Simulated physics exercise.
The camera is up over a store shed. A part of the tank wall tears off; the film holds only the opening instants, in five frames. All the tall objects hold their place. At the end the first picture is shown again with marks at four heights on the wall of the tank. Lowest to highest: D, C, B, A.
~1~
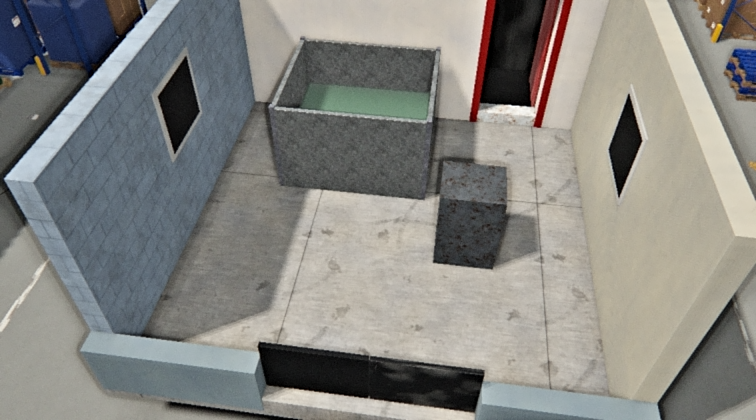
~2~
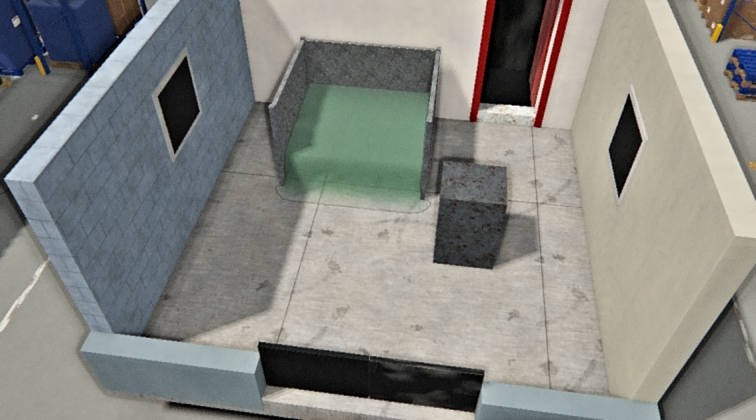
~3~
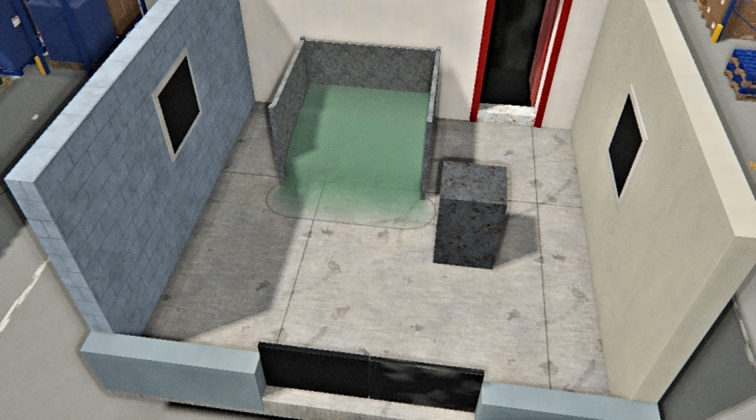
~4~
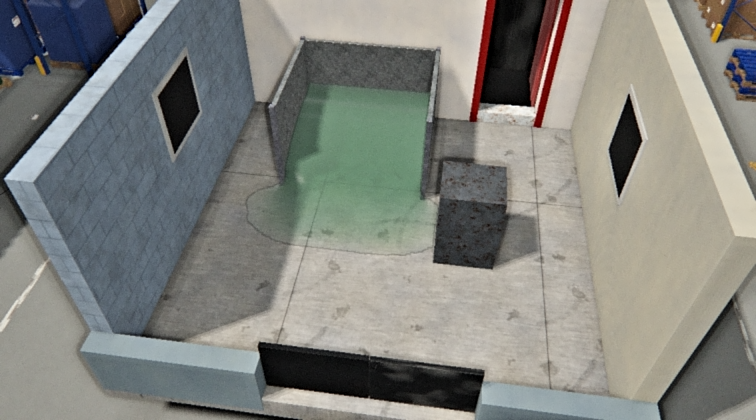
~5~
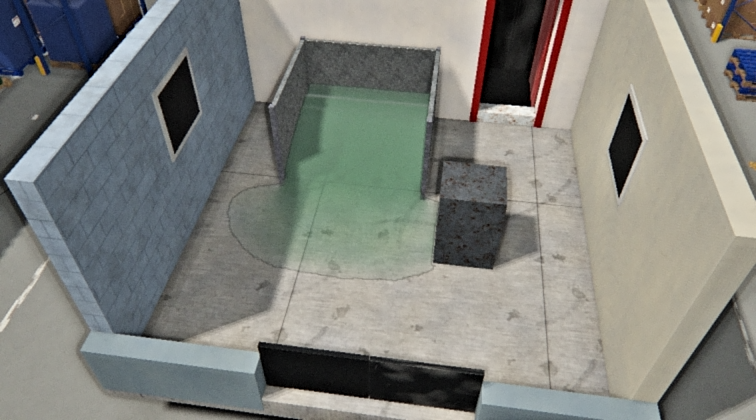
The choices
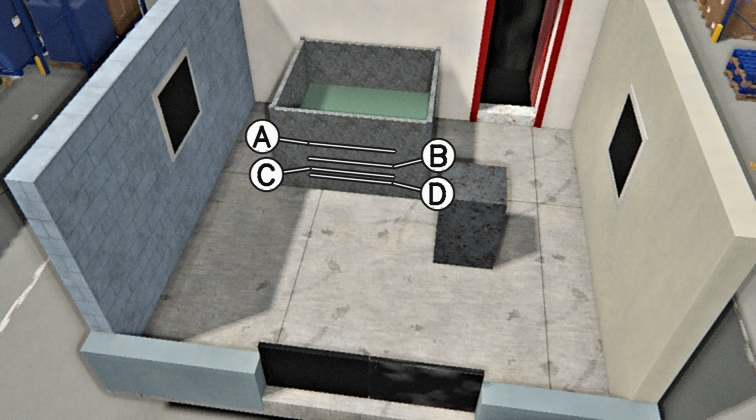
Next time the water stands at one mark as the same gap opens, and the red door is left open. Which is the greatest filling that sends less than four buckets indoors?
It is A.
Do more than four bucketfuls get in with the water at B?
No, not at all.
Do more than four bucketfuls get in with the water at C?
No.
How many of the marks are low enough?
All of the four.
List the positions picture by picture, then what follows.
The first picture shows water in the tank at rest, its middle at (361, 119); foot of the red doorway at (505, 124); shut gate at (370, 364).
The second picture shows front seen at (422, 204), 3 % of the ground wet.
The third picture shows front seen at (427, 201), 6 % of the ground wet.
The fourth picture shows front seen at (261, 222), 11 % of the ground wet.
The fifth picture shows front seen at (263, 254), 17 % of the ground wet.
On the marked copy, A at (350, 147); B at (351, 162); C at (351, 172); D at (351, 179); from the bottom up D, C, B, A.
Choosing A, a bucket or two gets in.
Choosing B, nothing gets over.
Choosing C, nothing gets over.
Choosing D, nothing gets over.
